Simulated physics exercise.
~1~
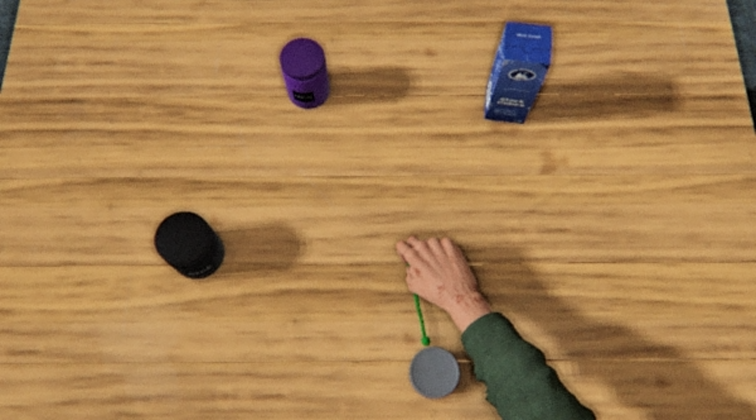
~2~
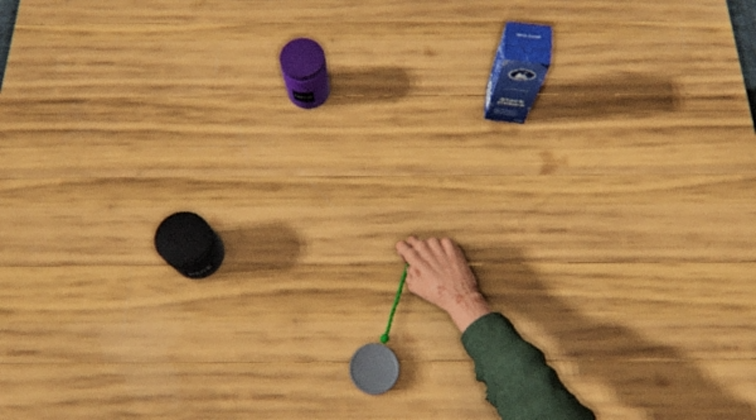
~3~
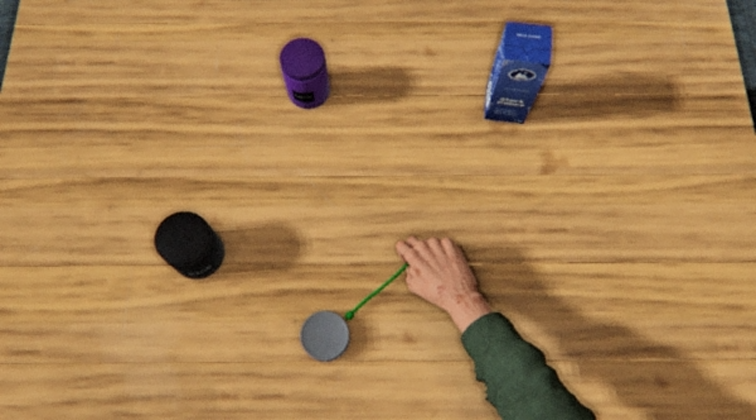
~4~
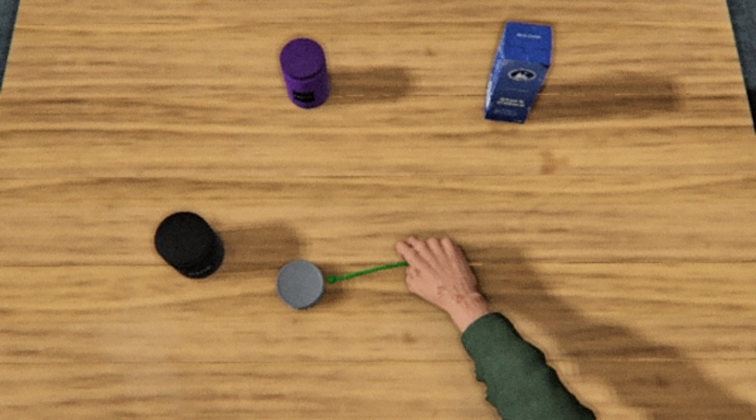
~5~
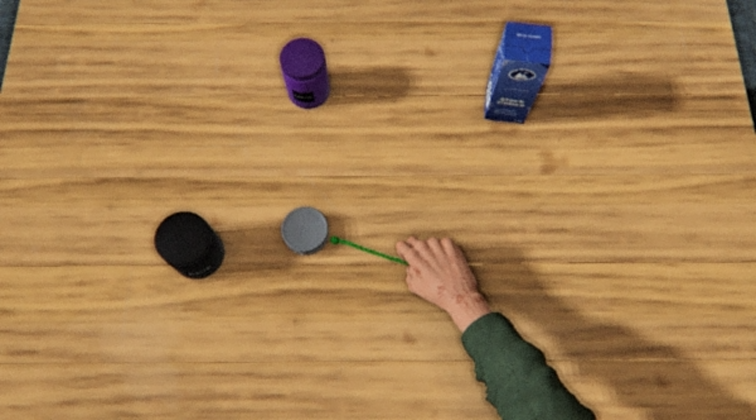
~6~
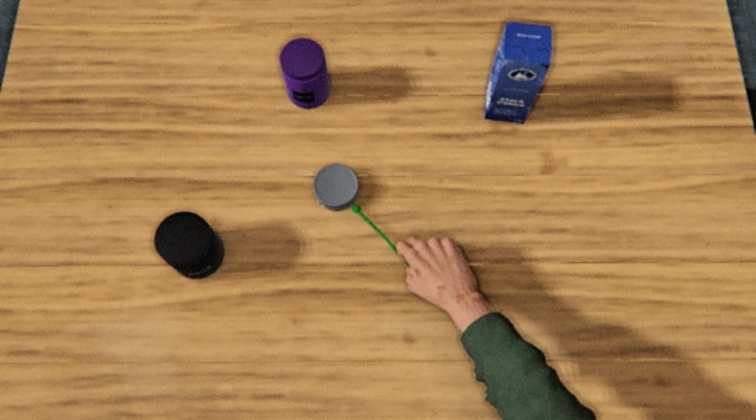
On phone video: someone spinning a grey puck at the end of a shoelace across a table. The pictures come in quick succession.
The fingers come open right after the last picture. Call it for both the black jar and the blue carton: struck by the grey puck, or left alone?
Black jar: Left alone; blue carton: Struck.
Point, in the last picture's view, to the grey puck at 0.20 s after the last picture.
It is roughly at (503, 81).
Then, 0.08 s later than the last view, puck near (423, 136).
Then, 0.20 s later than the last view, puck near (503, 81); blue carton pushed aside.
Finally, puck near (545, 37); blue carton knocked over. The black jar stays untouched and the blue carton gets hit.
